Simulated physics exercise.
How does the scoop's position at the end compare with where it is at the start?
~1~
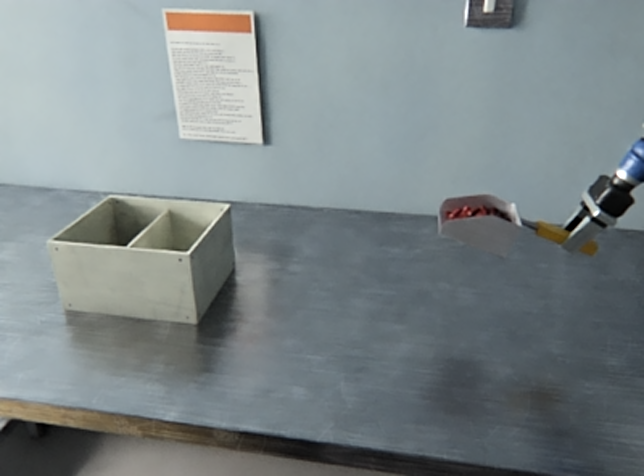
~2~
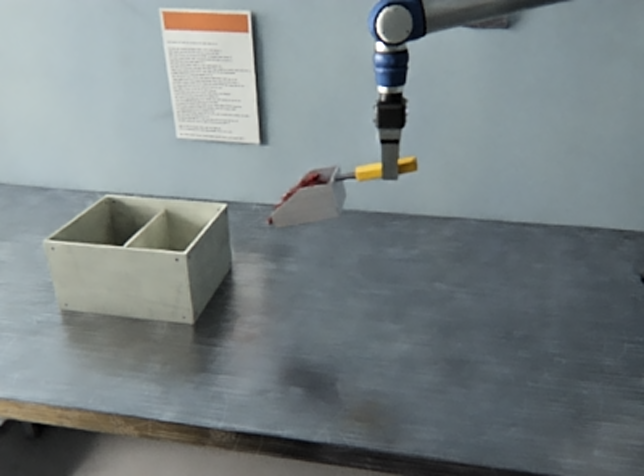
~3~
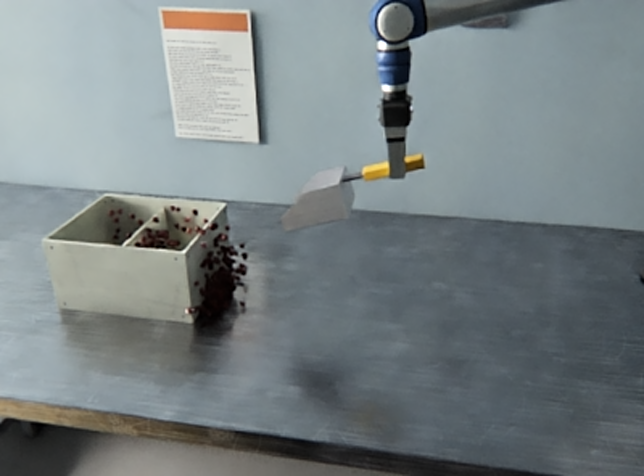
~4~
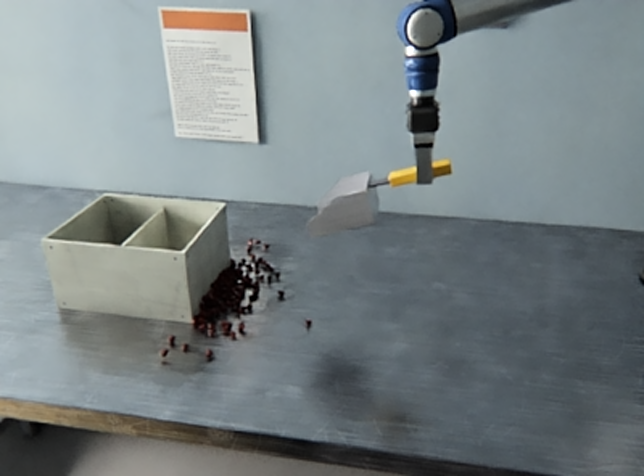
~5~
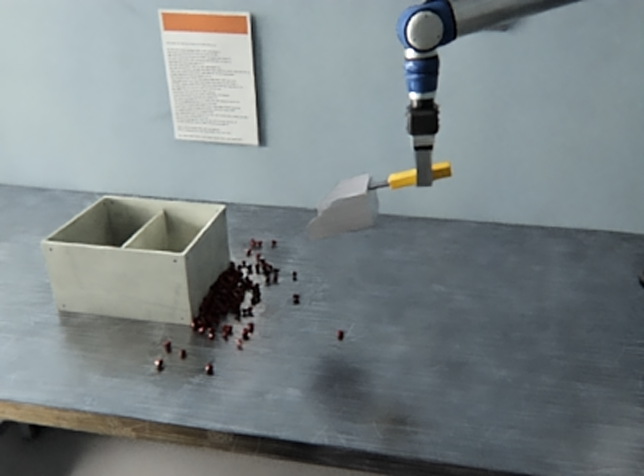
The scoop starts farther to the right, away from the divided box. At the end it is farther left and slightly higher, closer to the box.
